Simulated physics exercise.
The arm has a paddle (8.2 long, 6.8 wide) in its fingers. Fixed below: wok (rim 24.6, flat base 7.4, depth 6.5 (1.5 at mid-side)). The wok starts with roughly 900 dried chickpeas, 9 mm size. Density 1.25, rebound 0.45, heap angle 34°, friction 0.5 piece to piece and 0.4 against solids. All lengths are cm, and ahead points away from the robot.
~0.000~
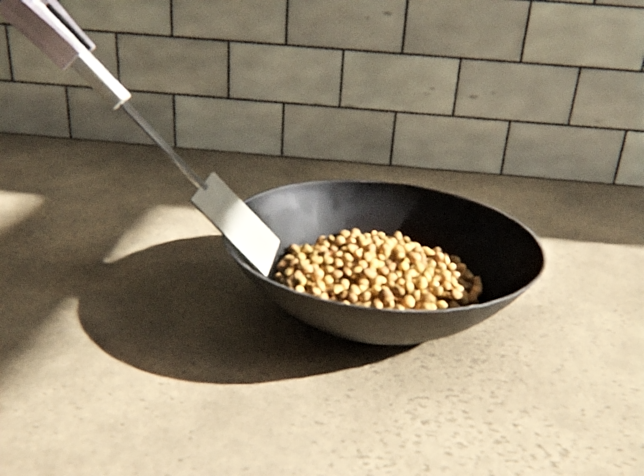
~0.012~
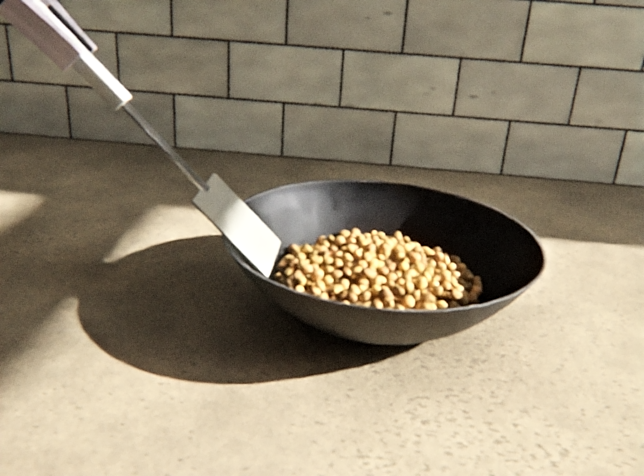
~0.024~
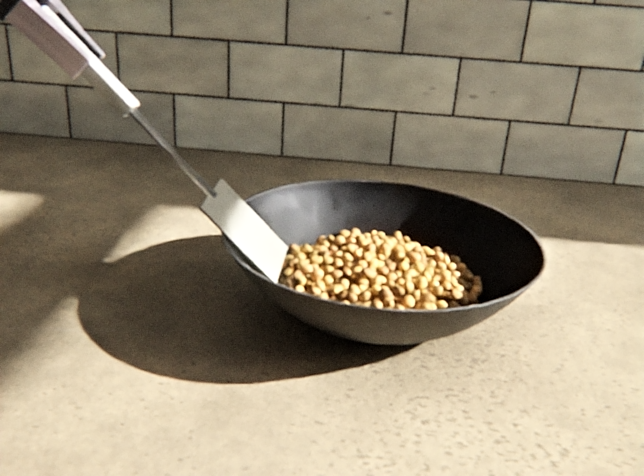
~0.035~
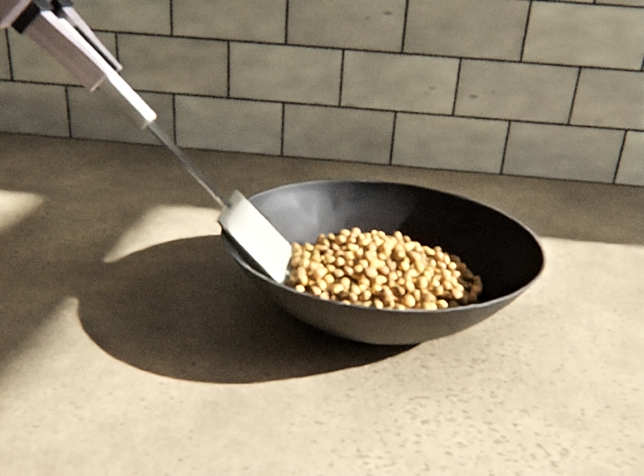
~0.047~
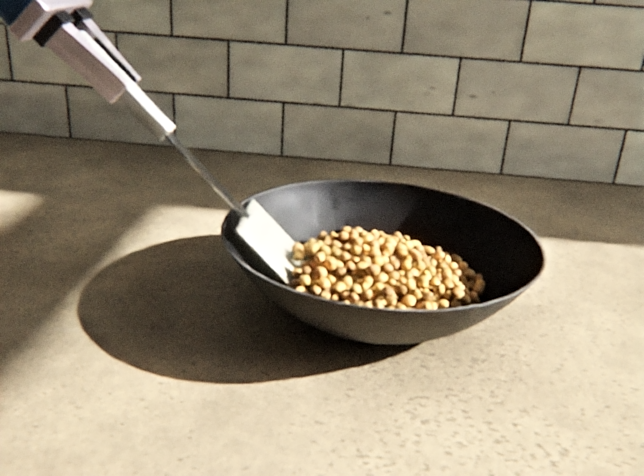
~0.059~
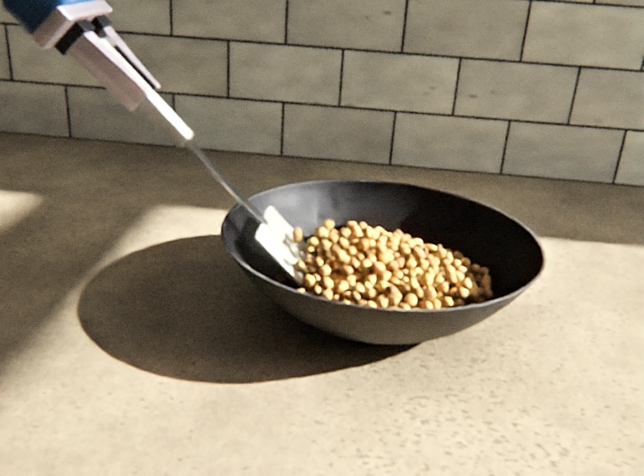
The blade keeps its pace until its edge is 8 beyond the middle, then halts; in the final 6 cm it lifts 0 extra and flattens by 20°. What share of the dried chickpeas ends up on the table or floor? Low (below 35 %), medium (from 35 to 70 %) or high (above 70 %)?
A low share, below 35 %, ends on the table or floor.
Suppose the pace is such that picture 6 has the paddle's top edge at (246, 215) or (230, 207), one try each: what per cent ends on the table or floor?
About 15 and 10 per cent.
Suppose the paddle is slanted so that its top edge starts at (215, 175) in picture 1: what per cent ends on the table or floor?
Some 30 per cent.
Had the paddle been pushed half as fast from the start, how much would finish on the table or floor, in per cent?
It would be near 10 per cent.
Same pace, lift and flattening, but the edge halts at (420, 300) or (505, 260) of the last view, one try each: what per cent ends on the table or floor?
About 0 and 45 per cent.
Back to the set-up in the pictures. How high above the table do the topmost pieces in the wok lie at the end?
About 7.0 cm.
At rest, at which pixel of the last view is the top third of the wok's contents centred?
At about (482, 264).
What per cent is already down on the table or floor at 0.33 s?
About 10 per cent.
After 0.09 s, sloping 45°, highest piece 10 above the table; 900 in the wok.
After 0.12 s, sloping 39°, highest piece 13 above the table; 899 in the wok, 1 on the blade or in flight.
After 0.33 s, sloping 25°, highest piece 9 above the table; 674 in the wok, 84 on the table or floor, 142 on the blade or in flight.
After 1.38 s, sloping 25°, highest piece 7 above the table; 673 in the wok, 227 on the table or floor.
At rest, 673 in the wok, 227 on the table or floor. That is 25 % on the table or floor.
